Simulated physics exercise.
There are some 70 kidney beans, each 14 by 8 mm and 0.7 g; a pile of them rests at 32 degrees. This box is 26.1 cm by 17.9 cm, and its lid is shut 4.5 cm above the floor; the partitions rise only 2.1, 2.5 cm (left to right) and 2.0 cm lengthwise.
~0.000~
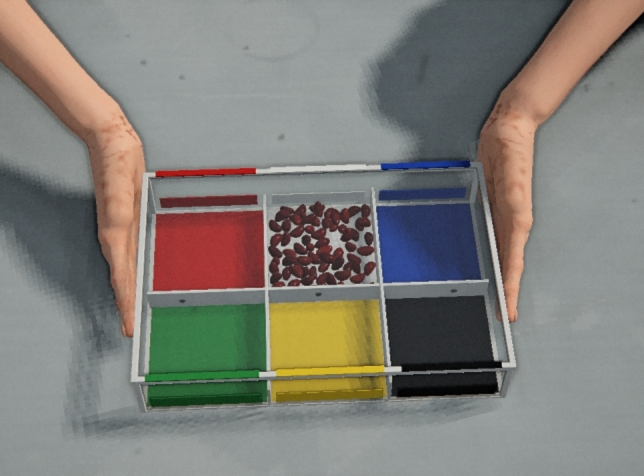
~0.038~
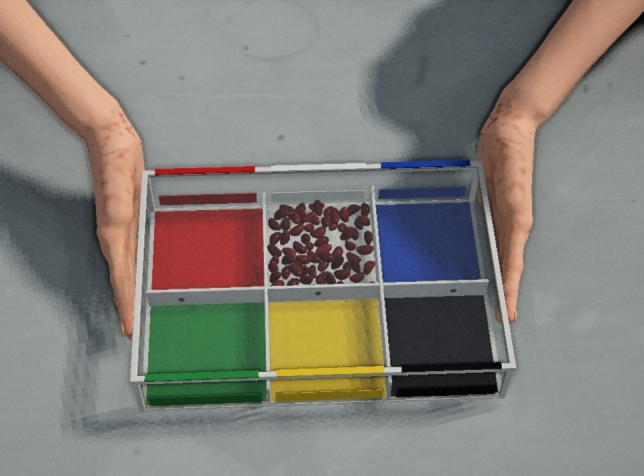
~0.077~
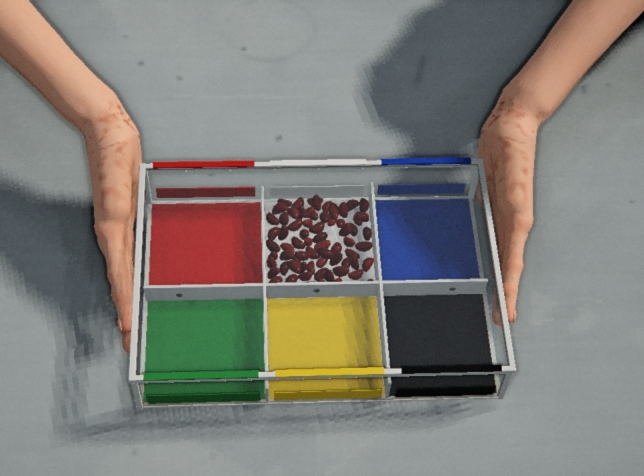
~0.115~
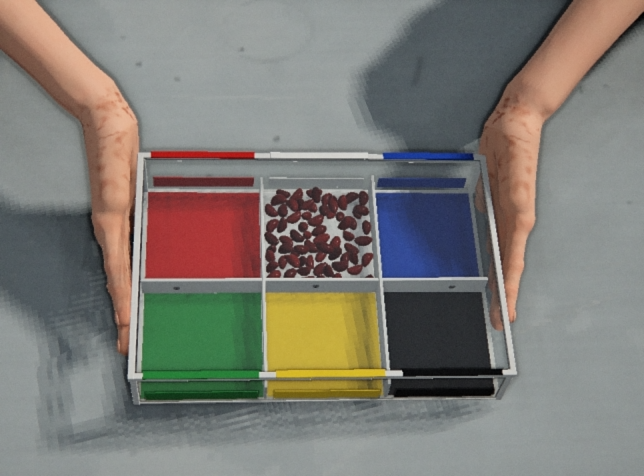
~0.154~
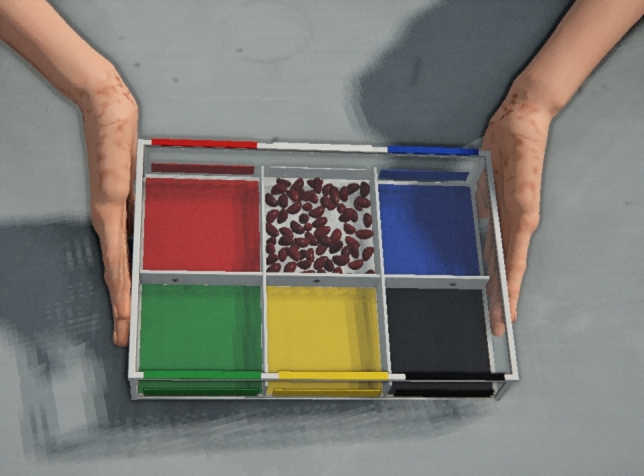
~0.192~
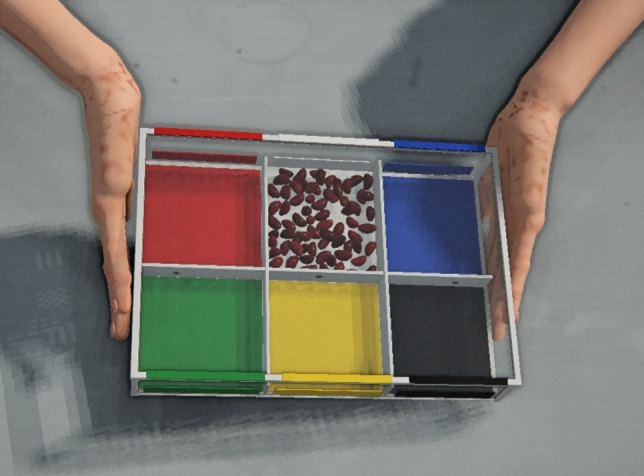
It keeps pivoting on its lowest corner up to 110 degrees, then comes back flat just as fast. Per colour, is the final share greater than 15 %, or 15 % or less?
Red: 15 % or less, blue: 15 % or less, green: 15 % or less, yellow: 15 % or less, white: 15 % or less, black: Greater than 15 %.
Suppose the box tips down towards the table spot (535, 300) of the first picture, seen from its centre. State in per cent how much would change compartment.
Roughly 100 per cent.
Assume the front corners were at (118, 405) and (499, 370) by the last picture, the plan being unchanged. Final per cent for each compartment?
Each compartment ends with this per cent: Red 0, blue 0, green 85, yellow 15, white 0 and black 0.
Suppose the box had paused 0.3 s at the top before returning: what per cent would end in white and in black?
In per cent: White 0, black 100.
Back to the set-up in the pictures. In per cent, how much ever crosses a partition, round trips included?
100 %, roughly.
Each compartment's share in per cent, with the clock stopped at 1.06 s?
Red = 0, blue = 0, green = 0, yellow = 25, white = 20, black = 55 (per cent).
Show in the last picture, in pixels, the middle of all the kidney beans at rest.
Estimated resting centre: Around (450, 372).
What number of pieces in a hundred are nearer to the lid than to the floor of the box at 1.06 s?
Close to 90 in a hundred.
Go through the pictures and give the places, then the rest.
The first frame shows box tilt 0 degrees, front corners at (137, 378) and (509, 364); white 100 %.
The second frame shows box tilt 1 degrees, front corners at (137, 378) and (509, 365).
The third frame shows box tilt 3 degrees, front corners at (135, 377) and (509, 367).
The fourth frame shows box tilt 6 degrees, front corners at (134, 375) and (510, 371), lowest corner right front.
The fifth frame shows box tilt 11 degrees, front corners at (135, 373) and (512, 376), lowest corner right front.
The sixth frame shows box tilt 15 degrees, front corners at (137, 373) and (514, 380), lowest corner right front; white 100 %. The box's pace is about 115 degrees a second.
After 1.06 s, tilt 110 degrees; yellow 25 %, white 20 %, black 55 %.
Then, at 1.64 s, tilt 50 degrees; black 100 %.
After 2.28 s, tilt 0 degrees; black 100 %.
At rest (2.7 s), red 0 %, blue 0 %, green 0 %, yellow 0 %, white 0 %, black 100 %.
